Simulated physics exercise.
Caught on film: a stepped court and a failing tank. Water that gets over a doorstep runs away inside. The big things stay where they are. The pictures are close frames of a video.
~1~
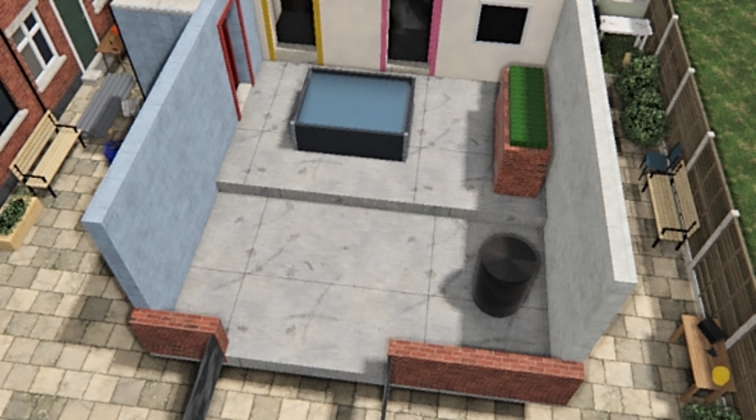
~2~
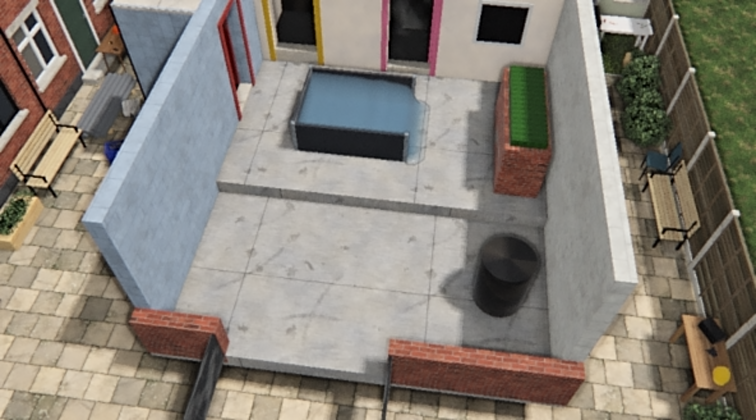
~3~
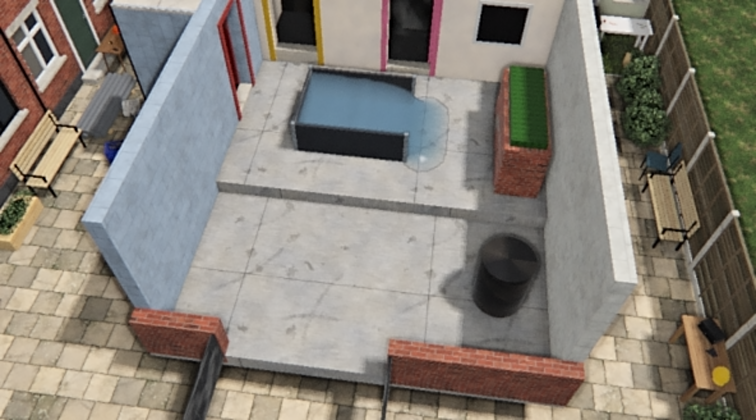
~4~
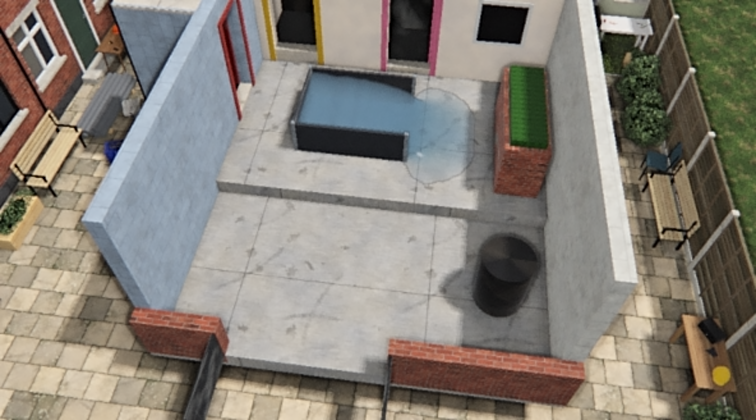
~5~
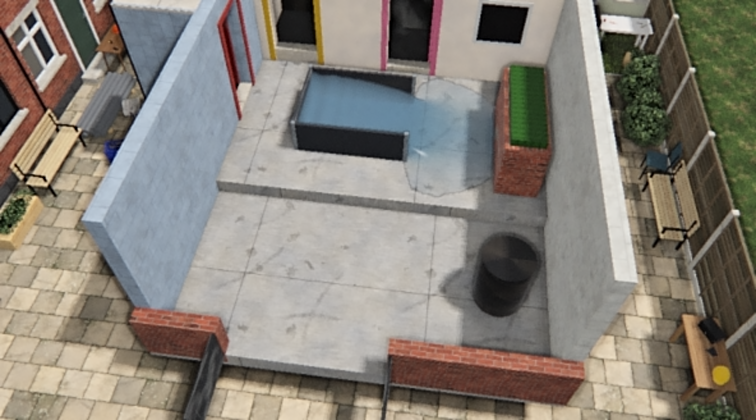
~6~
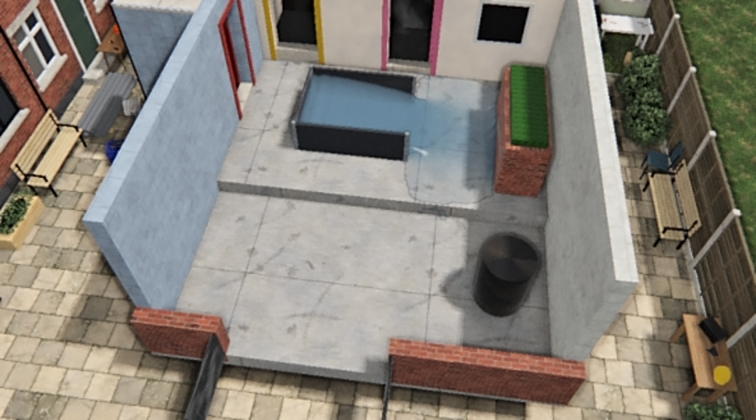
We see a walled concrete court with a step, a dark rectangular tank of still water, a brick planter and a black barrel; then water pours from the tank's right side and spreads across the upper level to the planter.
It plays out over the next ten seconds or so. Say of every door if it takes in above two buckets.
The pink door holds within the limit; the red door holds within the limit; the yellow door holds within the limit.
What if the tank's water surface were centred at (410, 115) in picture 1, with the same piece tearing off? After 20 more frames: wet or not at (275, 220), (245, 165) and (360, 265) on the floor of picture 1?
One after the other: Free of water, no water, awash.
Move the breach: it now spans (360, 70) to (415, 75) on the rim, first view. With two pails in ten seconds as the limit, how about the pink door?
One by one: Pink is over.
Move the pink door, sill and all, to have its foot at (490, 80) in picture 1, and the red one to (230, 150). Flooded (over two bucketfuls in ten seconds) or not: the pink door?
My reading: Pink lets more in.
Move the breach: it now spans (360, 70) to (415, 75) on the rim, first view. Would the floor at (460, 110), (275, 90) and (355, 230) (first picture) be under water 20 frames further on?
As listed: Flooded, awash, free of water.
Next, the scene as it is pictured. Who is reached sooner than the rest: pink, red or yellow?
The one in pink.
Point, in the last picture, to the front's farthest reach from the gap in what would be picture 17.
Close to (549, 336).
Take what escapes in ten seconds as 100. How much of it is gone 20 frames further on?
Roughly 5 per cent.
A moment on, water covers 20 % of the floor; the pink door not reached, the red door not reached, the yellow door not reached.
Next, water covers 30 % of the floor; the pink door not reached, the red door not reached, the yellow door not reached.
Then, water covers 55 % of the floor; the pink door wet at the sill, nothing in, the red door not reached, the yellow door not reached.
Later, water covers 70 % of the floor; the pink door wet at the sill, nothing in, the red door wet at the sill, nothing in, the yellow door wet at the sill, nothing in.
In the end, water covers 90 % of the floor; the pink door wet at the sill, nothing in, the red door under two buckets in, the yellow door wet at the sill, nothing in.
